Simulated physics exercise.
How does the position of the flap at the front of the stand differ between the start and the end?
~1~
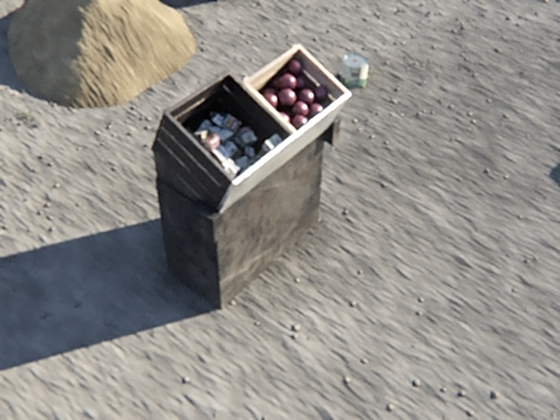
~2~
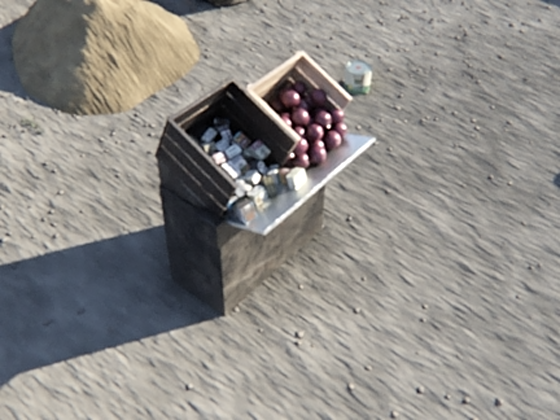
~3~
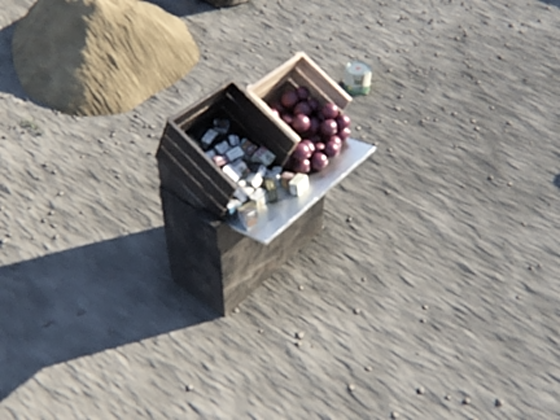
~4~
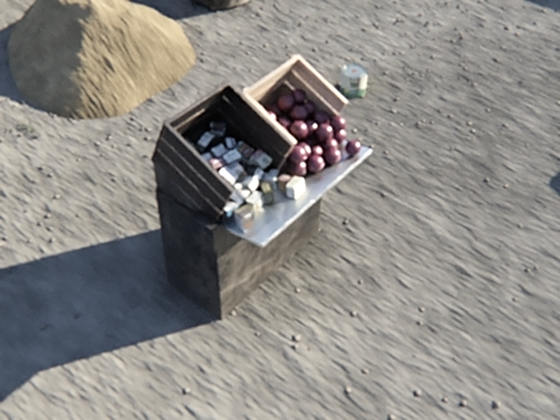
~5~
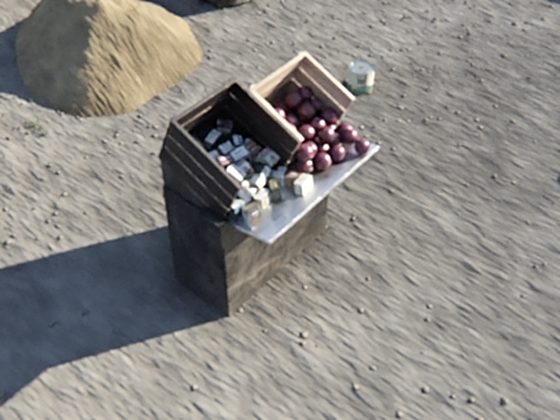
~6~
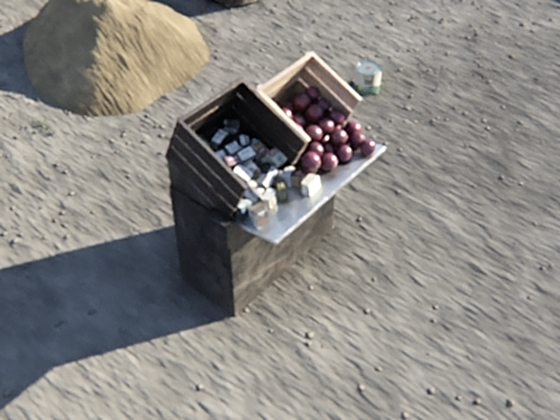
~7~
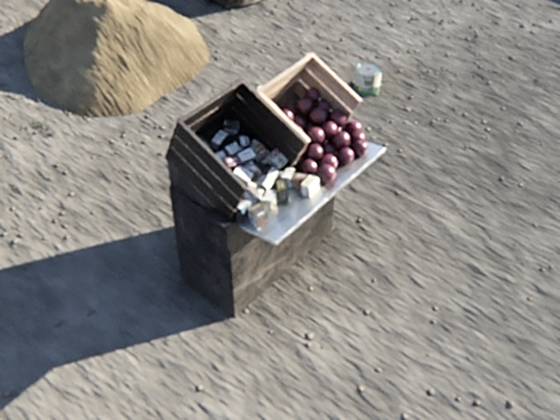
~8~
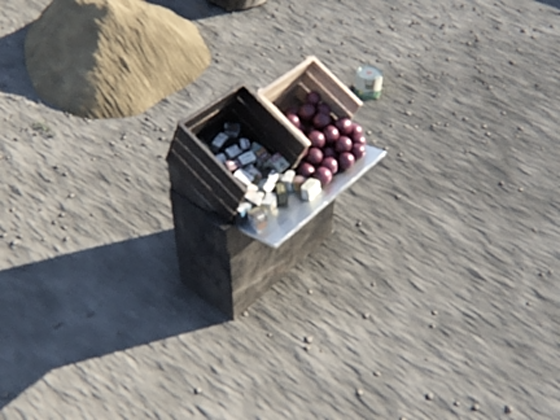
At the start the flap is leaning up against the fronts of the two hoppers. By the end it has swung down and lies on its side, jutting out from the stand.
